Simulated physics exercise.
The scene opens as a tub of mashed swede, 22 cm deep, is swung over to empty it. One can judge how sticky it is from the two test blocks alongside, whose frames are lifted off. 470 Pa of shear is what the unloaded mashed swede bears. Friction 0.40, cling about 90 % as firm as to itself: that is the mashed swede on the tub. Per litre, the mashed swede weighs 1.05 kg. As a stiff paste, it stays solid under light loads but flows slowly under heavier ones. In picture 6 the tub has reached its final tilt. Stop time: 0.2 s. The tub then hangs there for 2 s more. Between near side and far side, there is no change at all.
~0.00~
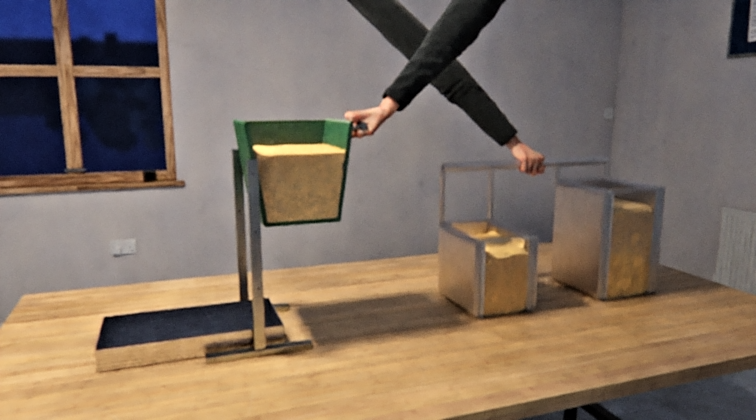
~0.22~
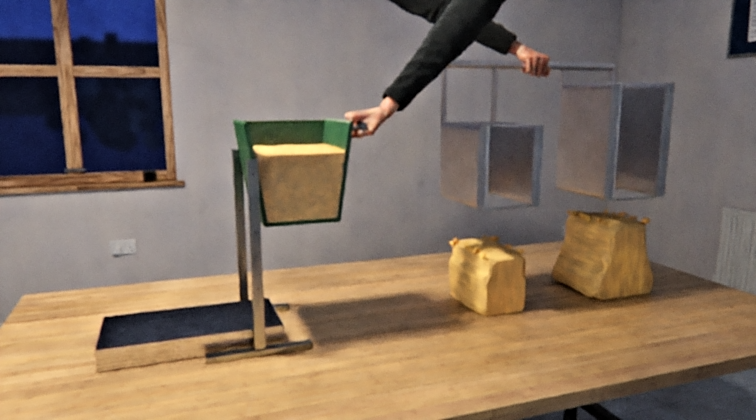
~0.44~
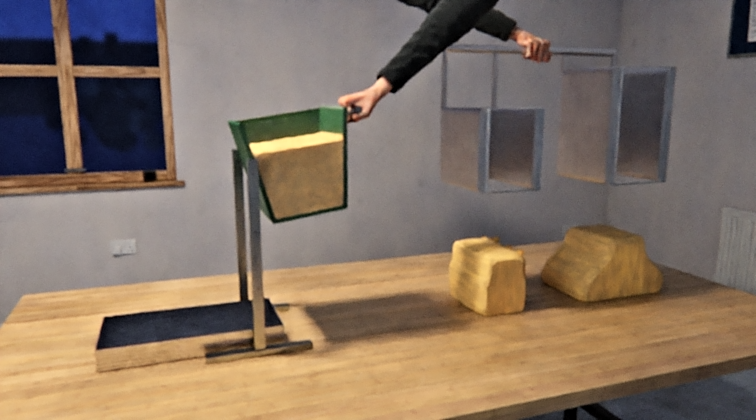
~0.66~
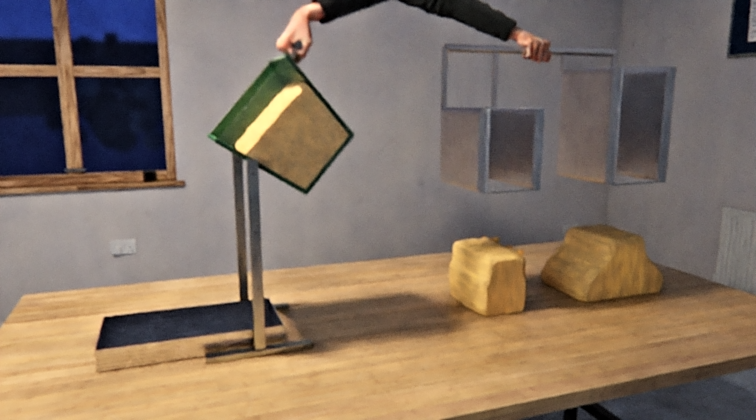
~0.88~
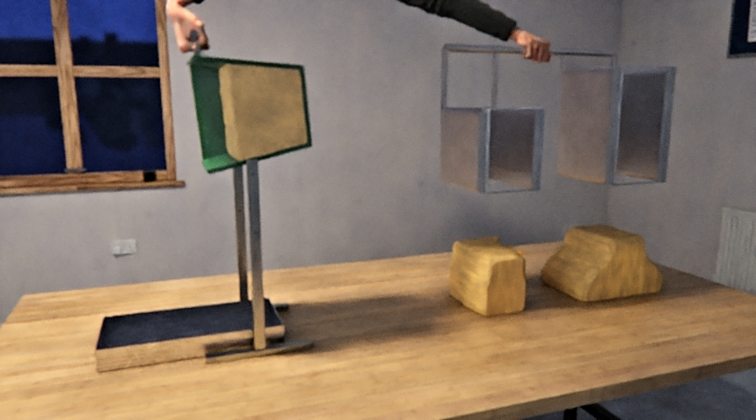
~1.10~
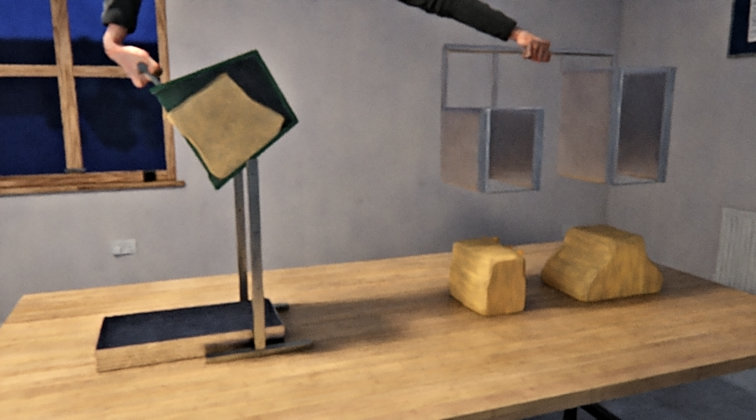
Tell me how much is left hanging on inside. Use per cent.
Roughly 0 % is left.
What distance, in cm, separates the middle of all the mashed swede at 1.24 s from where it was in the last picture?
About 13 cm.
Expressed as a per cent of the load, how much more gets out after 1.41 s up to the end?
Roughly 0 percent of the load.
By 1.24 s, the tub is at 120 degrees and holds 39 %.
By 1.41 s, the tub is at 120 degrees and holds 0 %.
By 1.58 s, the tub is at 120 degrees and holds 0 %.
By 1.75 s, the tub is at 120 degrees and holds 0 %.
By 3.10 s, at the end, the tub is at 120 degrees and holds 0 %.
